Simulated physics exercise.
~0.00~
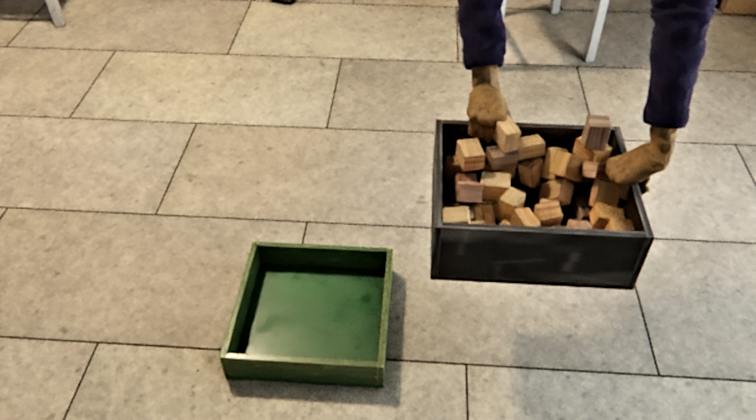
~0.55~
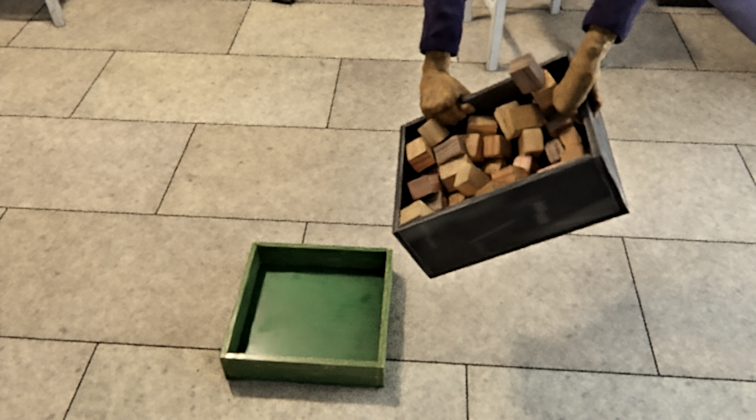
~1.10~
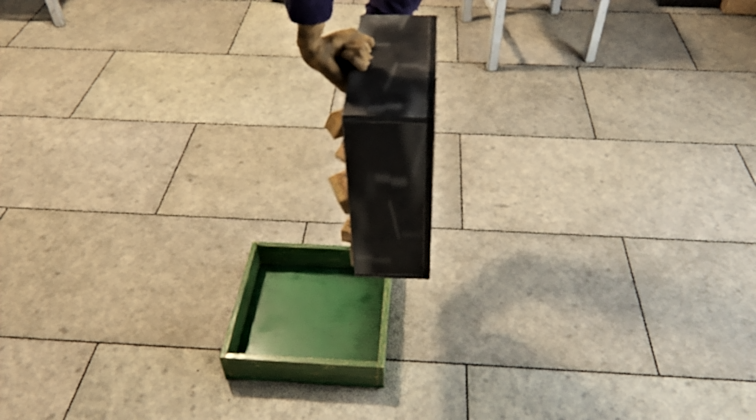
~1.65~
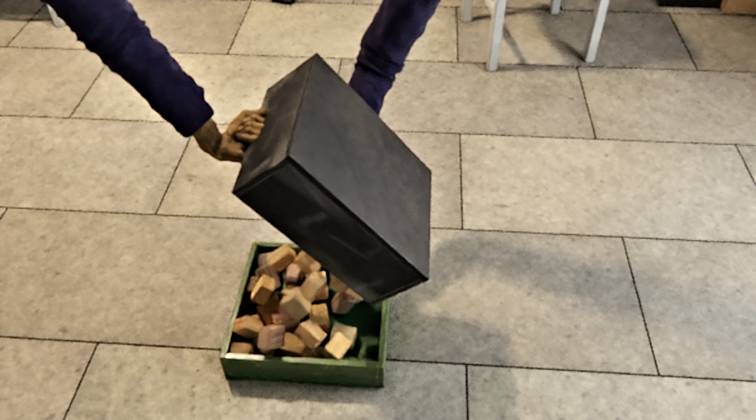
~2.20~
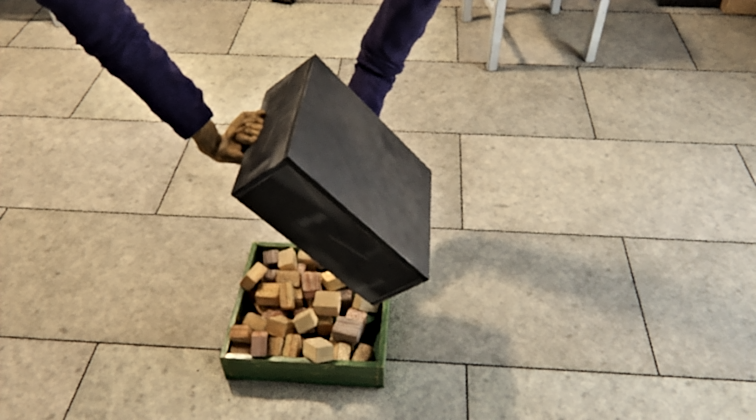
A black tote heaped with small wooden blocks is held up by two hands in purple sleeves, above a grey tiled floor seen from a fixed, raised viewpoint. To its left, a shallow, square green tub sits empty on the tiles, with pale chair legs behind. The hands tilt the tote toward the left, then swing it upright on its end beside the tub as blocks begin to poke out of its open side. Tipped further, it pours the blocks into the tub. It comes to rest steeply overturned, with the green tub heaped full below.
